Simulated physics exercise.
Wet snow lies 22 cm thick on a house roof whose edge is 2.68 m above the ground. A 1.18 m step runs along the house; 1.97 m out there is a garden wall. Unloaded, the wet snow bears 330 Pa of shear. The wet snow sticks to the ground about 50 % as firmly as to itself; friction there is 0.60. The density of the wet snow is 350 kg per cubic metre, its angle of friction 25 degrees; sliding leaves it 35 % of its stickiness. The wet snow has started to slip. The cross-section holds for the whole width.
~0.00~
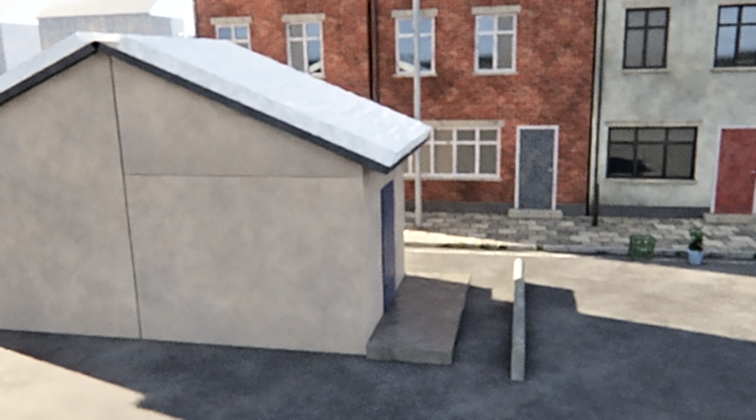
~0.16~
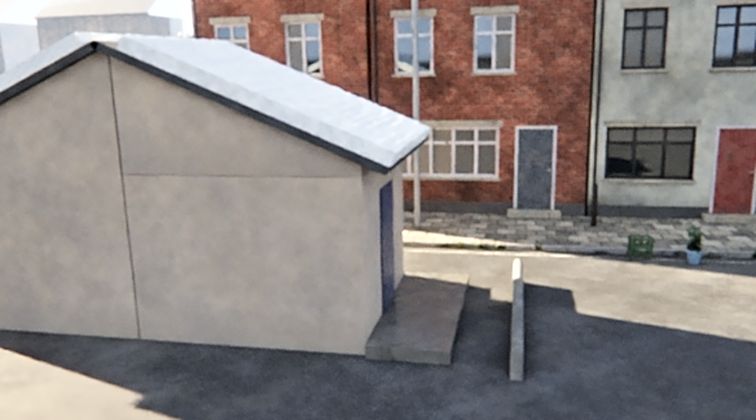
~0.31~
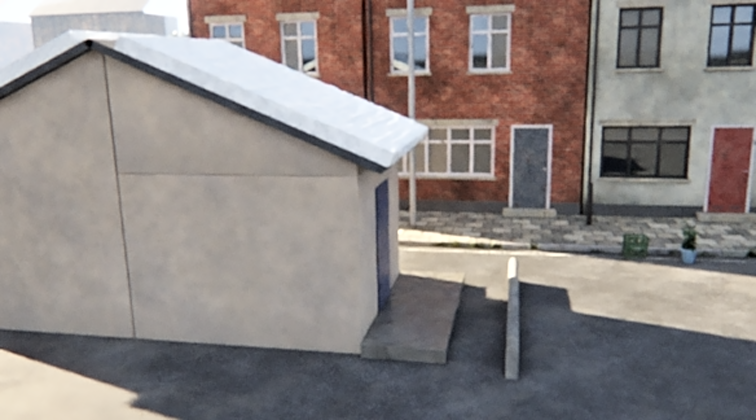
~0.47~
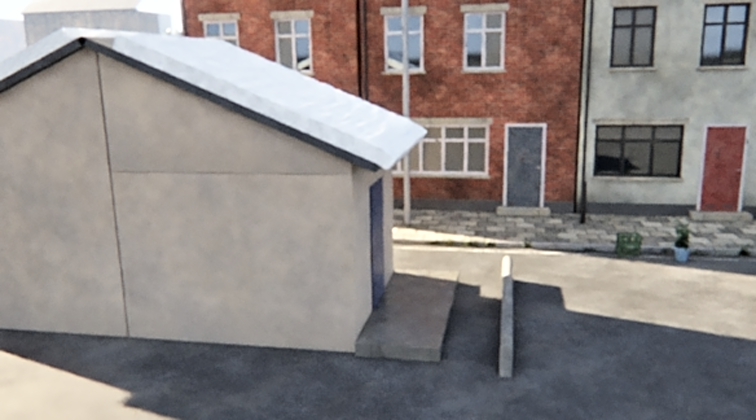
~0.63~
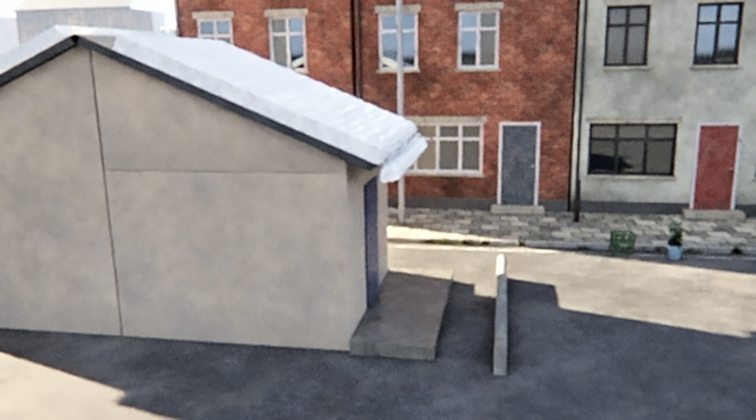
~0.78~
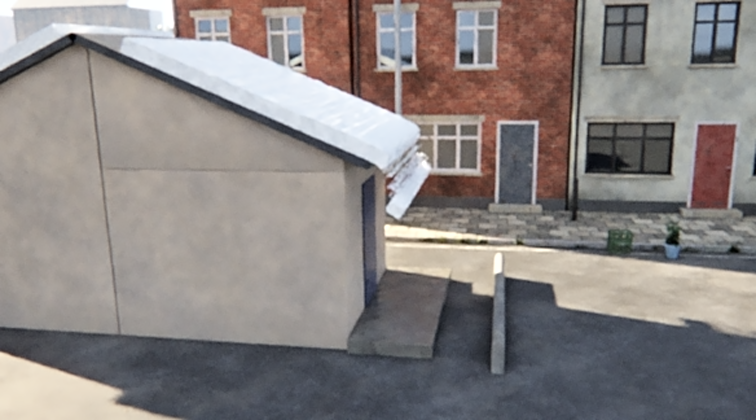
At first, a layer of snow covers the sloping roof of a small plain building facing brick and pale houses. The snow slides slightly down the right slope, and then its lower end bends over the roof's edge, cracks and droops in a ragged chunk above the step.
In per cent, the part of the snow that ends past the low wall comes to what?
The part of the snow that ends past the low wall is near 36 %.
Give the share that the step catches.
Near 12 %.
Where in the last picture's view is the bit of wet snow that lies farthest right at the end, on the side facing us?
Around (702, 375).
After 1.18 s, 88 % is still on the roof and 0 % is past the low wall.
After 1.65 s, 68 % is still on the roof and 0 % is past the low wall.
After 2.13 s, 40 % is still on the roof and 0 % is past the low wall.
After 2.60 s, 1 % is still on the roof and 9 % is past the low wall.
After 3.90 s, none is still on the roof and 36 % is past the low wall.
